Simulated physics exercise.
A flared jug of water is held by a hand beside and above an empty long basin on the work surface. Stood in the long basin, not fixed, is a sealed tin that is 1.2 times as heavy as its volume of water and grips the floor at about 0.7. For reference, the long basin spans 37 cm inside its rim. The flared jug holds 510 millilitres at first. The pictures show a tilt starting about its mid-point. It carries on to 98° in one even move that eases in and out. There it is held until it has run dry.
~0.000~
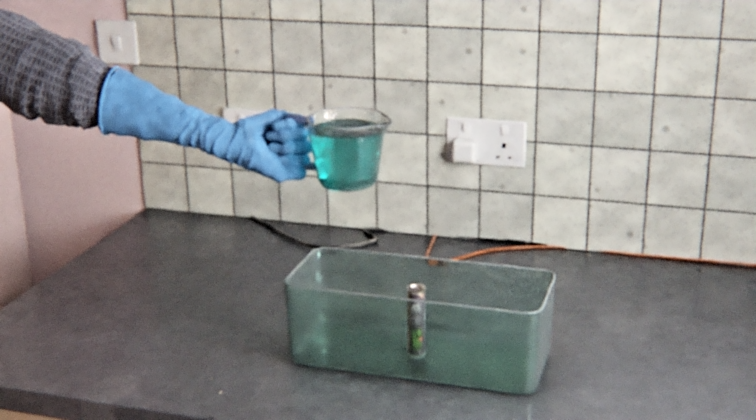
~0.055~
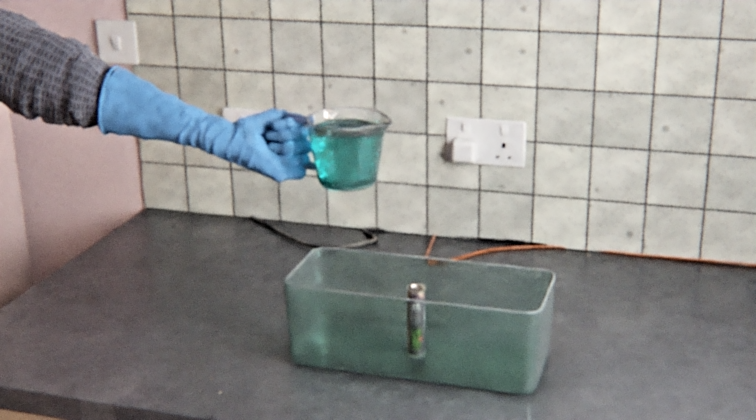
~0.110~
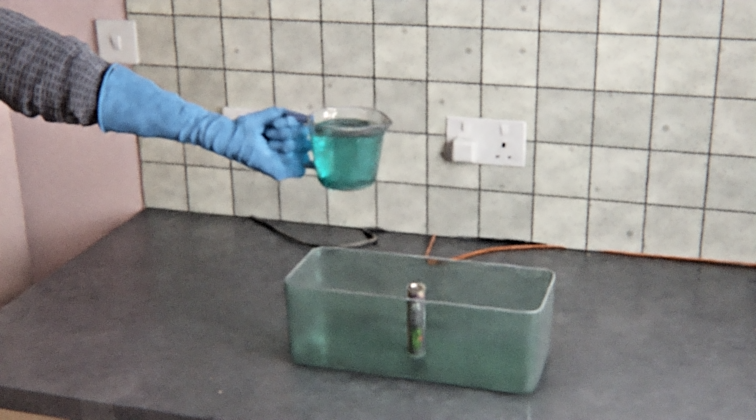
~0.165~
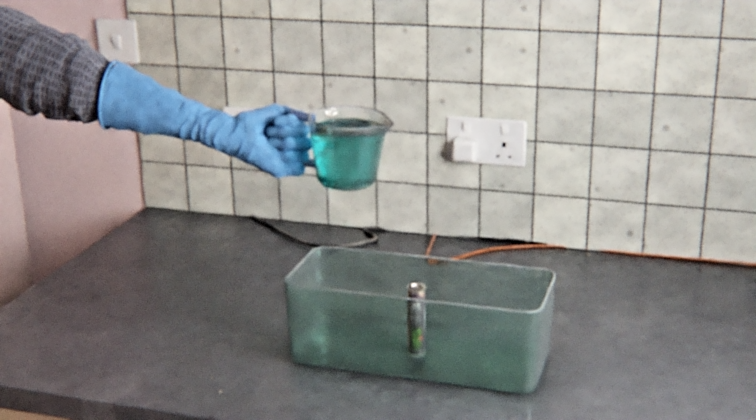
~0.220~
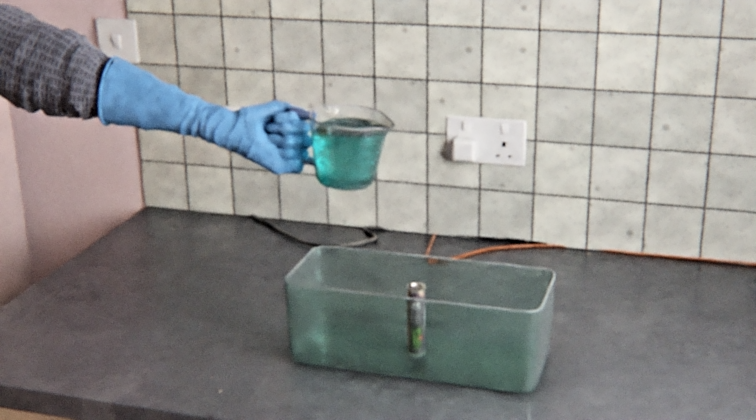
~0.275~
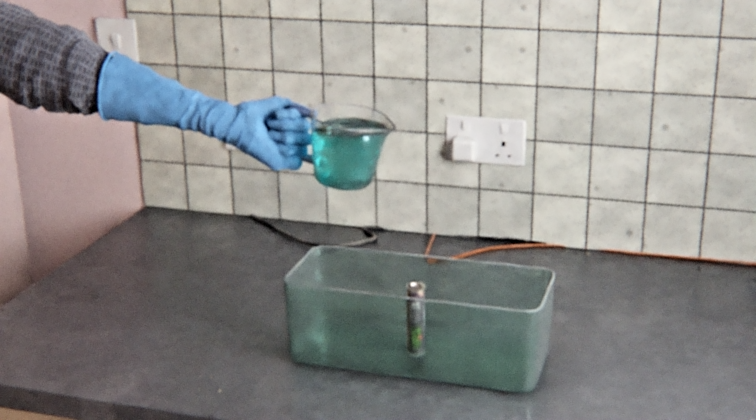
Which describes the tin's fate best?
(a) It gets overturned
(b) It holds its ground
Answer: B.
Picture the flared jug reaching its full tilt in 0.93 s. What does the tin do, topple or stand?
The tin stays on its base.
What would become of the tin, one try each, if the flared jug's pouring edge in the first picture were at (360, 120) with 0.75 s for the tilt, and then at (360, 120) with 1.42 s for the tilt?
Try 1: Tipped over; try 2: Tipped over.
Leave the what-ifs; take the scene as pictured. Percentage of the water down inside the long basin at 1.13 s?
About 56 %.
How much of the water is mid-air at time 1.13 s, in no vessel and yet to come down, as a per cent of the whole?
Close to 22 in every hundred parts.
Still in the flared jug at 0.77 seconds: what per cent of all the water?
I'd put it near 76 percent.
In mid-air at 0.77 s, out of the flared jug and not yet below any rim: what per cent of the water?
Near 20 per cent at that moment.
By 0.77 s the tilt is 55° and 76 per cent is still to pour; the tin stands where it began.
By 1.13 s the tilt is 88° and 21 per cent is still to pour; the tin stands where it began.
By 1.51 s the tilt is 98° and 1 per cent is still to pour; the tin stands where it began.
By 1.92 s the tilt is 98° and 0 per cent is still to pour; the tin stands where it began.
At rest the tin stands where it began.
